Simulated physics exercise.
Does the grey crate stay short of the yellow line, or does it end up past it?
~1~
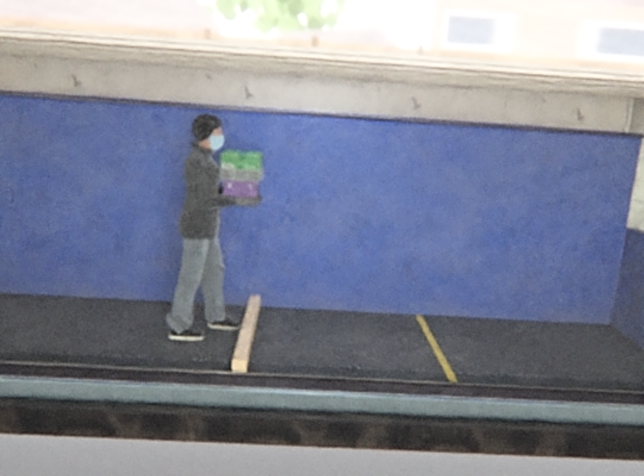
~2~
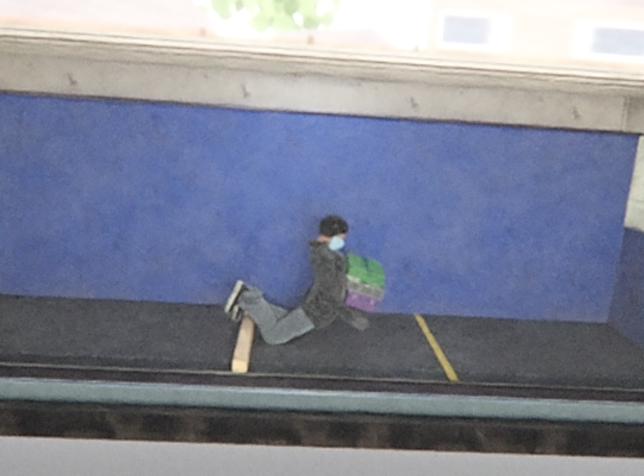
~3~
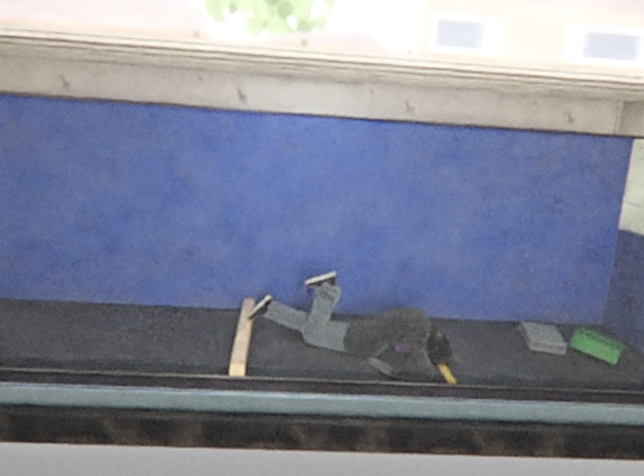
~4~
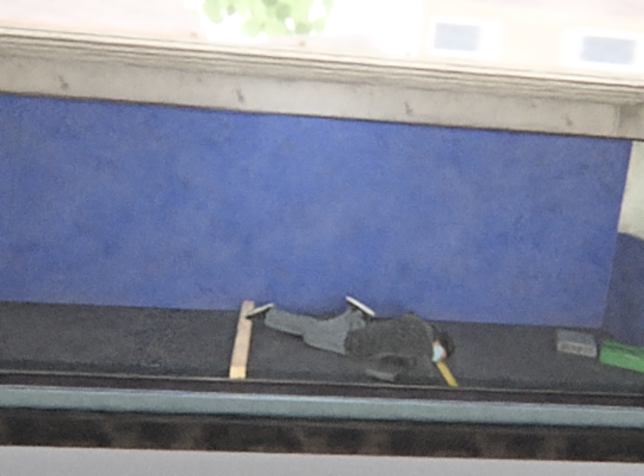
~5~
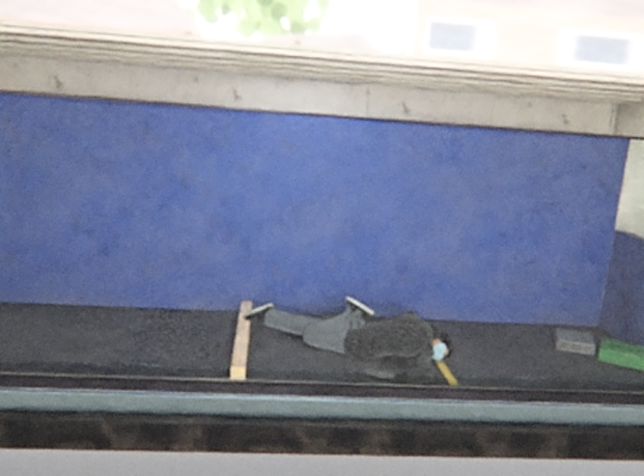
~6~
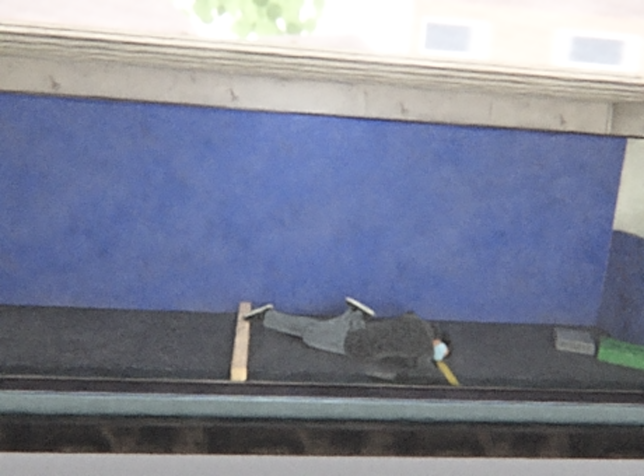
The grey crate ends up past the yellow line, lying on the floor near the green carton.
A courier trips on a rail and sprawls flat, two boxes sliding past the yellow line.
